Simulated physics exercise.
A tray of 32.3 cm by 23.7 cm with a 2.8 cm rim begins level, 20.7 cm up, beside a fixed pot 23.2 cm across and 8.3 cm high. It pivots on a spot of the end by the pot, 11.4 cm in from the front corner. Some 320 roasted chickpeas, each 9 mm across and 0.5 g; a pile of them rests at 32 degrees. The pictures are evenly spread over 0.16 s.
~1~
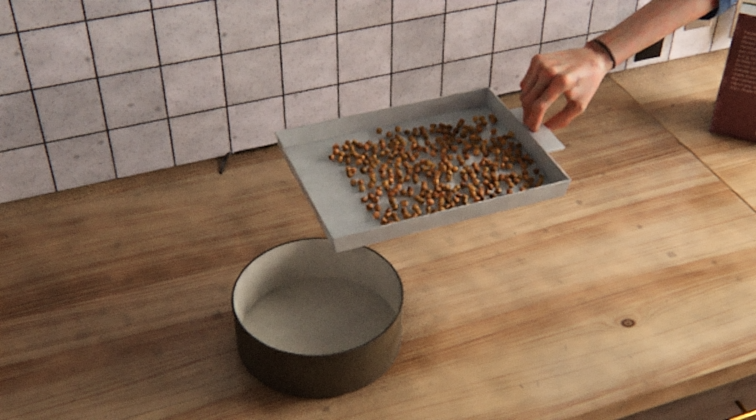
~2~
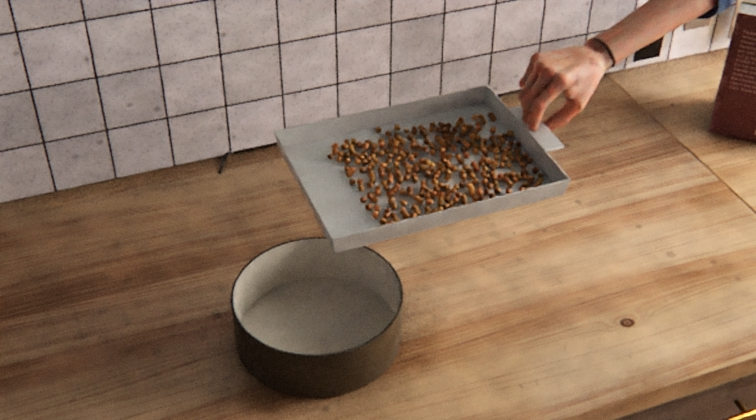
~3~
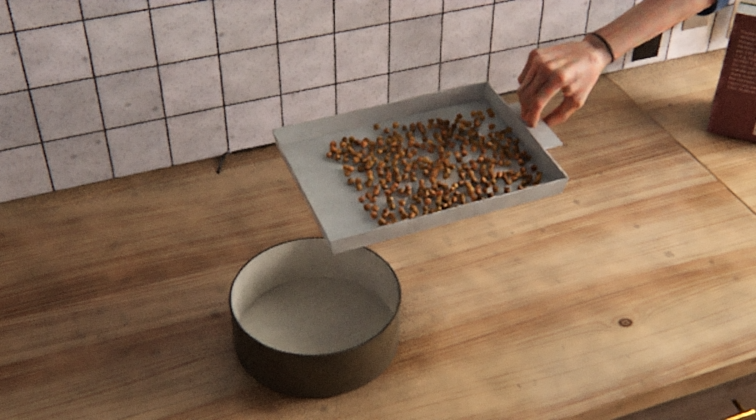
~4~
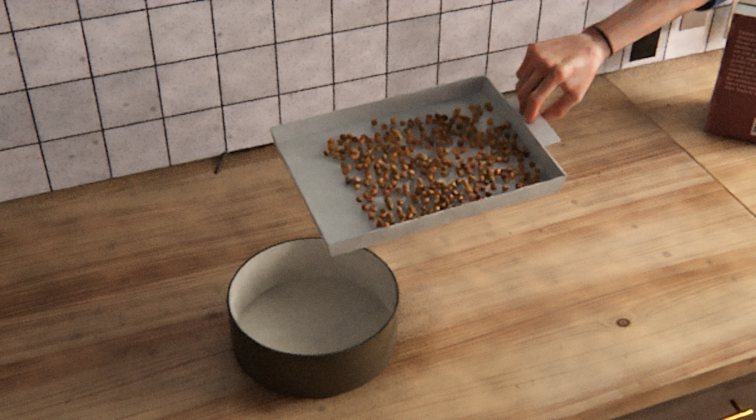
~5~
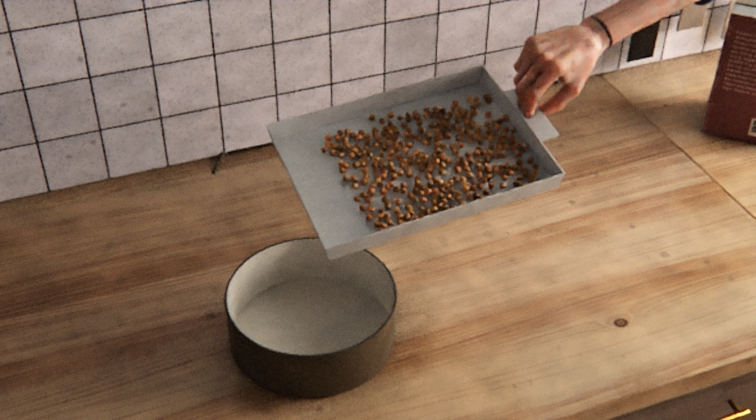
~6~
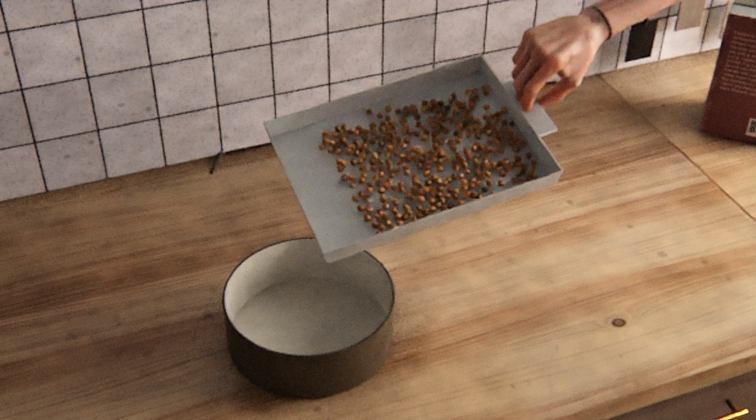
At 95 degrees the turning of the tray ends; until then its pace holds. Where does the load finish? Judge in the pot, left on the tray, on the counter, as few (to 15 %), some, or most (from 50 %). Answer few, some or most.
In the pot: Most; left on the tray: Few; on the counter: Few.
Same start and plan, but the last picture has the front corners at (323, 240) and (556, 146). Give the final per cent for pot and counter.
Pot 85, counter 15.
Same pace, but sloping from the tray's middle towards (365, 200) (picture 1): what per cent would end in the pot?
Some 85 per cent.
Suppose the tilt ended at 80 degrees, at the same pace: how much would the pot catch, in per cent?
In that case some 65 per cent.
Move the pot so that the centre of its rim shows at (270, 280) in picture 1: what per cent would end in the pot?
Some 30 per cent.
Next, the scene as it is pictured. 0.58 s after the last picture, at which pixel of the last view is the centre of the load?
Near (367, 248).
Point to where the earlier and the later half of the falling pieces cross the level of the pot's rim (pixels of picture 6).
First near (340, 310), later near (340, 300).
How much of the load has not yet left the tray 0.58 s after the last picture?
About 85 per cent.
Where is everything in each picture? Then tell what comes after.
Tray tilt 0 degrees, front corners at (335, 235) and (566, 179); middle of the pieces at (440, 169); pot at (318, 293), in the first frame.
Tray tilt 1 degrees, front corners at (335, 236) and (566, 178); middle of the pieces at (440, 168), in the second frame.
Tray tilt 2 degrees, front corners at (333, 238) and (564, 176); middle of the pieces at (438, 167), in the third frame.
Tray tilt 5 degrees, front corners at (330, 241) and (562, 175), lowest corner left front; middle of the pieces at (436, 164), in the fourth frame.
Tray tilt 8 degrees, front corners at (328, 245) and (560, 172), lowest corner left front; middle of the pieces at (434, 161), in the fifth frame.
Tray tilt 12 degrees, front corners at (326, 250) and (558, 169), lowest corner left front; middle of the pieces at (432, 157); pot at (309, 293), in the sixth frame.
Then, 0.35 s after the last picture, tilt 53 degrees; the tray holds 100 %, the pot 0 %.
Then, 0.58 s after the last picture, tilt 80 degrees; the tray holds 85 %, the pot 5 %.
Then, 0.92 s after the last picture, tilt 95 degrees; the tray holds 15 %, the pot 75 %.
In the end, pot 90 %, tray 5 %, counter 5 %.
